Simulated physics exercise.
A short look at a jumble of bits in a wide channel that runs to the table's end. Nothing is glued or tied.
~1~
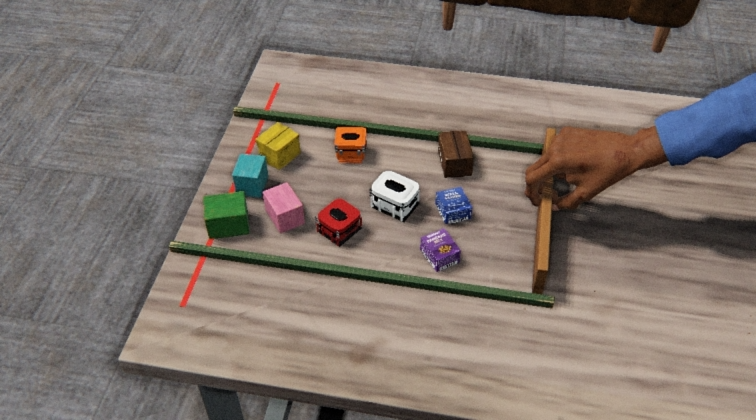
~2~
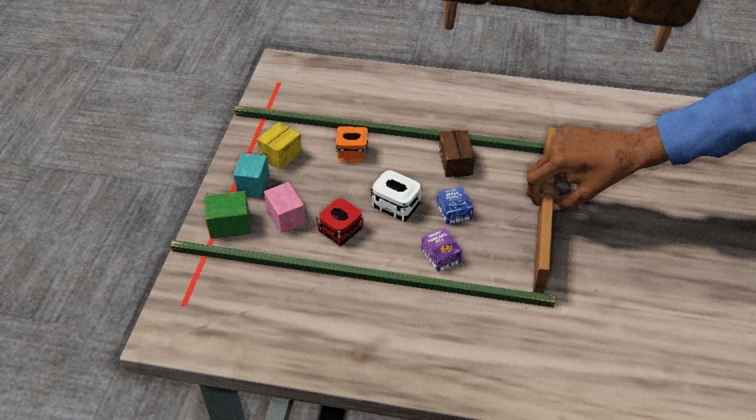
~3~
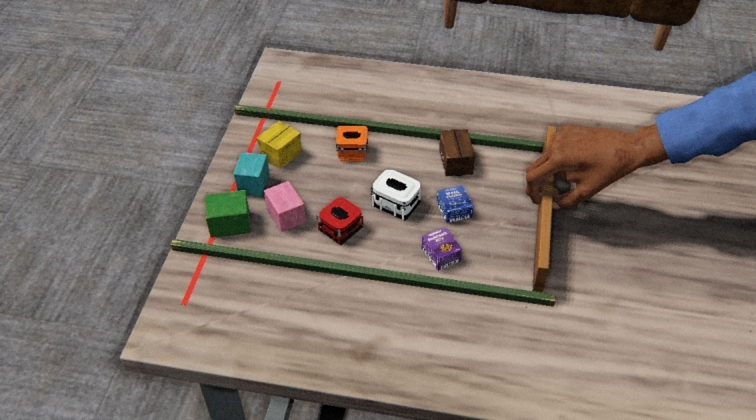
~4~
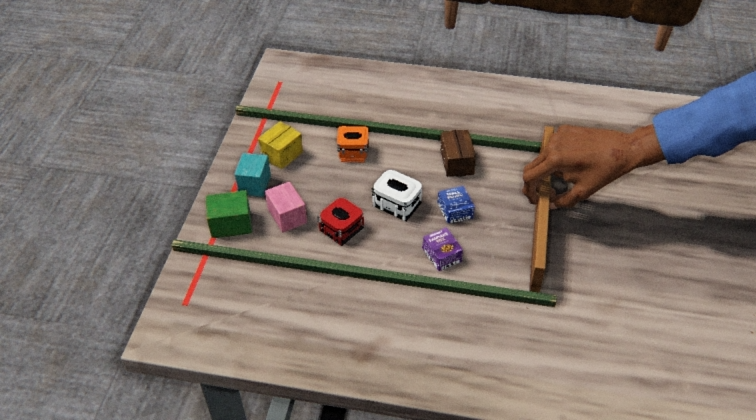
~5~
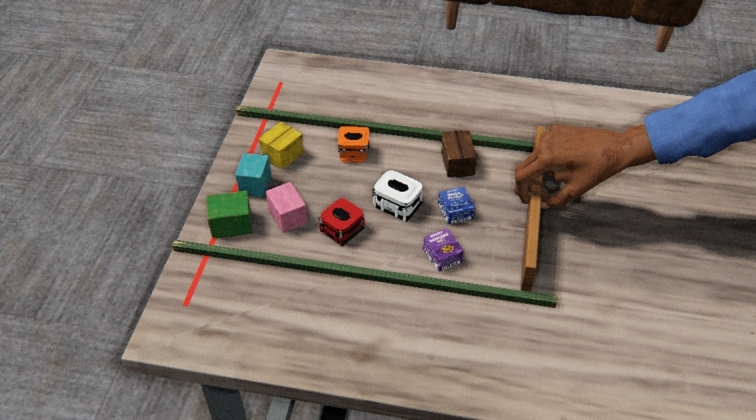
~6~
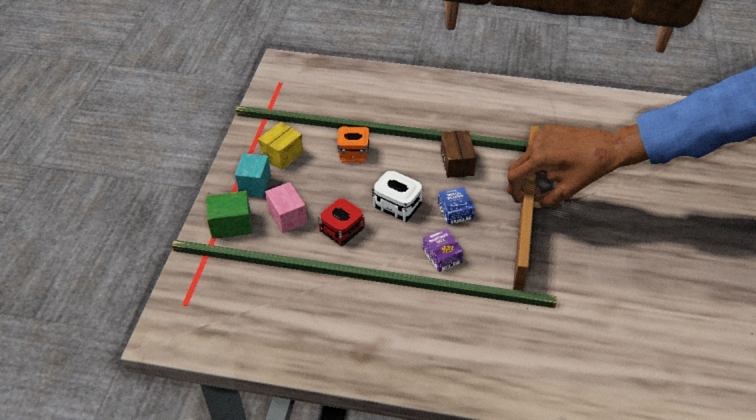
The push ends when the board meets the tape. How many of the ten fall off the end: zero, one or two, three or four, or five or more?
In the end the number that fall off is five or more.
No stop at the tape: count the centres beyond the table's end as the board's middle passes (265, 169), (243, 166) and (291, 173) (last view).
The counts: 4, 7 and 1.
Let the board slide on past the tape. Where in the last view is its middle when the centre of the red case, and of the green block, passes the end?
Near (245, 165) and (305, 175).
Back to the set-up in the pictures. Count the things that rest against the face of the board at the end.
The number is 3.
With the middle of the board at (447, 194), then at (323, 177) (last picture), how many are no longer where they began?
By then 4, and 10.
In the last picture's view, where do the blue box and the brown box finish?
About (228, 168), and the other about (244, 125).
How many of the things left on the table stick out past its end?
Overhanging: 0.
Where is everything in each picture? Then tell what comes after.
Green block (227, 215); turquoise block (251, 176); yellow box (279, 146); board (545, 207); tape (236, 180), in the first picture.
Turquoise block (252, 176); pink block (285, 207), in the second picture.
Yellow box (280, 145); purple box (442, 249), in the third picture.
Green block (229, 214); red case (341, 221), in the fourth picture.
Turquoise block (254, 175); white case (398, 195), in the fifth picture.
Green block (229, 215); turquoise block (253, 176); yellow box (281, 146); board (527, 204); tape (239, 180), in the sixth picture.
Early on, none off yet; green block at rest near (229, 215); turquoise block at rest near (253, 176); yellow box at rest near (281, 146).
A while later, none off yet; green block leaning well over near (166, 216); turquoise block travelled about its own width near (209, 168); yellow box travelled about its own width near (231, 145).
Finally, the number that fall off is five or more; lost, white case, red case, orange case, pink block, yellow box, turquoise block and green block.
